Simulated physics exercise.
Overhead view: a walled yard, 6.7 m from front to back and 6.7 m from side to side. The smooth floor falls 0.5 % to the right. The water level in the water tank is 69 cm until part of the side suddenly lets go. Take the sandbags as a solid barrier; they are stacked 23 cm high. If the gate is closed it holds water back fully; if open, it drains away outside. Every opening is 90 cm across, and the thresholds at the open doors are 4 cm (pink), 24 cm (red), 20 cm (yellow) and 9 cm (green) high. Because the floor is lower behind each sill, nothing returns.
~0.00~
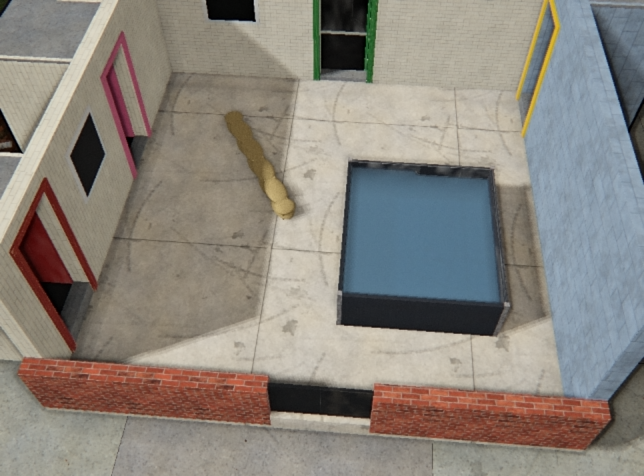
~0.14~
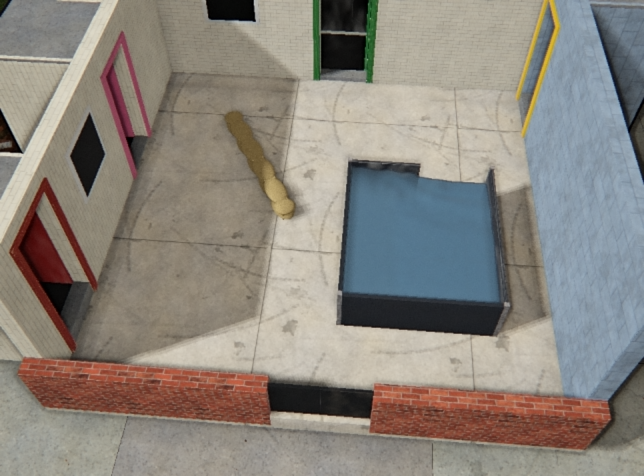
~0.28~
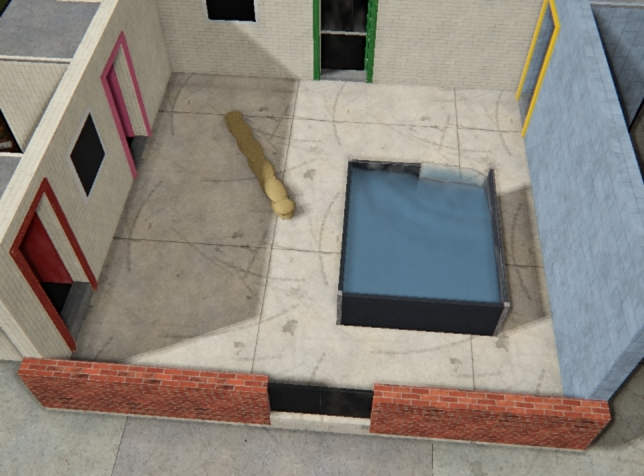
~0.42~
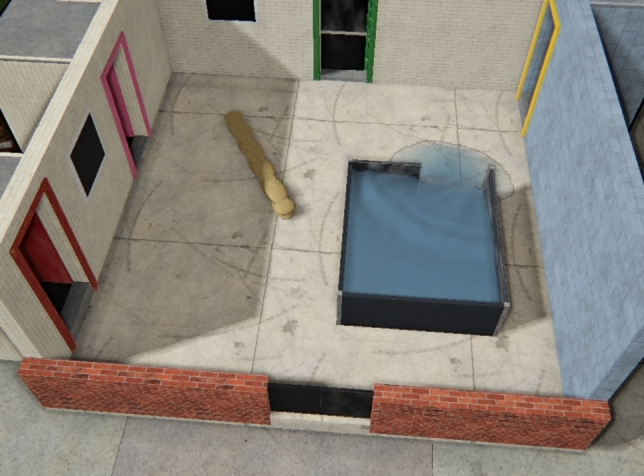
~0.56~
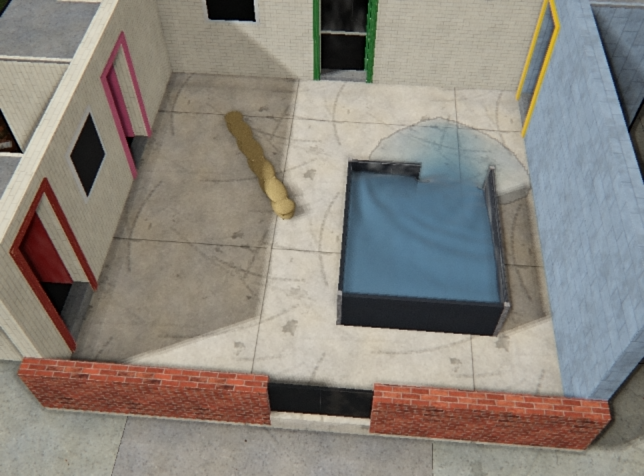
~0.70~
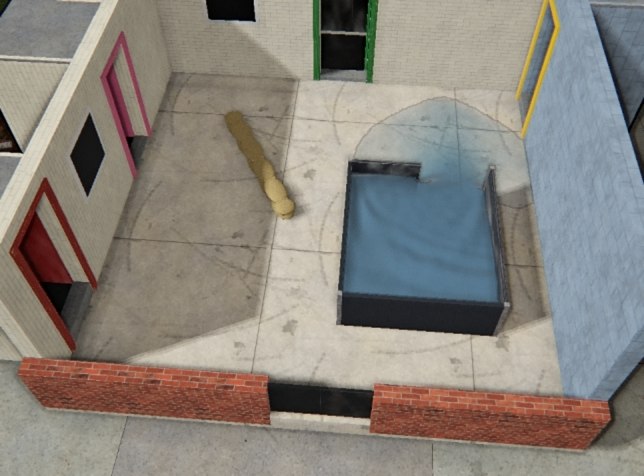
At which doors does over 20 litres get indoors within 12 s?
Result: The pink door tops the limit; the red door never tops the limit; the yellow door tops the limit; the green door tops the limit.
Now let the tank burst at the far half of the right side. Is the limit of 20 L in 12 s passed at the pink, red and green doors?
Pink beyond, red short, green short.
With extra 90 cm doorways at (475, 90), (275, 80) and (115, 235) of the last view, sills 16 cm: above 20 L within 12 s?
Door 1: Higher; door 2: Lower; door 3: Lower.
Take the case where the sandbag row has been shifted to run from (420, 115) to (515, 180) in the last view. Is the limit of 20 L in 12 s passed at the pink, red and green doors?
Then the pink door is over the mark, the red door short of it, the green door over the mark.
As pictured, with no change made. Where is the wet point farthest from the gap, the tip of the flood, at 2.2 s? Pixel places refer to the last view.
About (262, 82) in the last view.
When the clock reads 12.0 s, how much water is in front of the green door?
Depth: Approx. 9.5 cm.
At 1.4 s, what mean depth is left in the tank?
Roughly 52 centimetres.
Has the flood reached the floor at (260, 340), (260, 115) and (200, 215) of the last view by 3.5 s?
Listed in sequence, the spots are bone dry, drenched and bone dry.
After 1.4 s water covers 20 % of the floor and is deepest (51 cm) near (516, 96); pink door not reached, red door not reached, yellow door 22 cm at the sill, 0 L in, green door 5 cm at the sill, 0 L in.
After 2.2 s water covers 25 % of the floor and is deepest (47 cm) near (507, 95); pink door not reached, red door not reached, yellow door 34 cm at the sill, 16 L in, green door 15 cm at the sill, 4 L in.
After 3.5 s water covers 35 % of the floor and is deepest (32 cm) near (516, 96); pink door not reached, red door not reached, yellow door 29 cm at the sill, 92 L in, green door 15 cm at the sill, 26 L in.
After 7.0 s water covers 80 % of the floor and is deepest (18 cm) near (194, 90); pink door 8 cm at the sill, 14 L in, red door 2 cm at the sill, 0 L in, yellow door 18 cm at the sill, 123 L in, green door 10 cm at the sill, 52 L in.
After 12.0 s water covers 95 % of the floor and is deepest (14 cm) near (454, 414); pink door 6 cm at the sill, 51 L in, red door 7 cm at the sill, 0 L in, yellow door 11 cm at the sill, 124 L in, green door 9 cm at the sill, 55 L in.
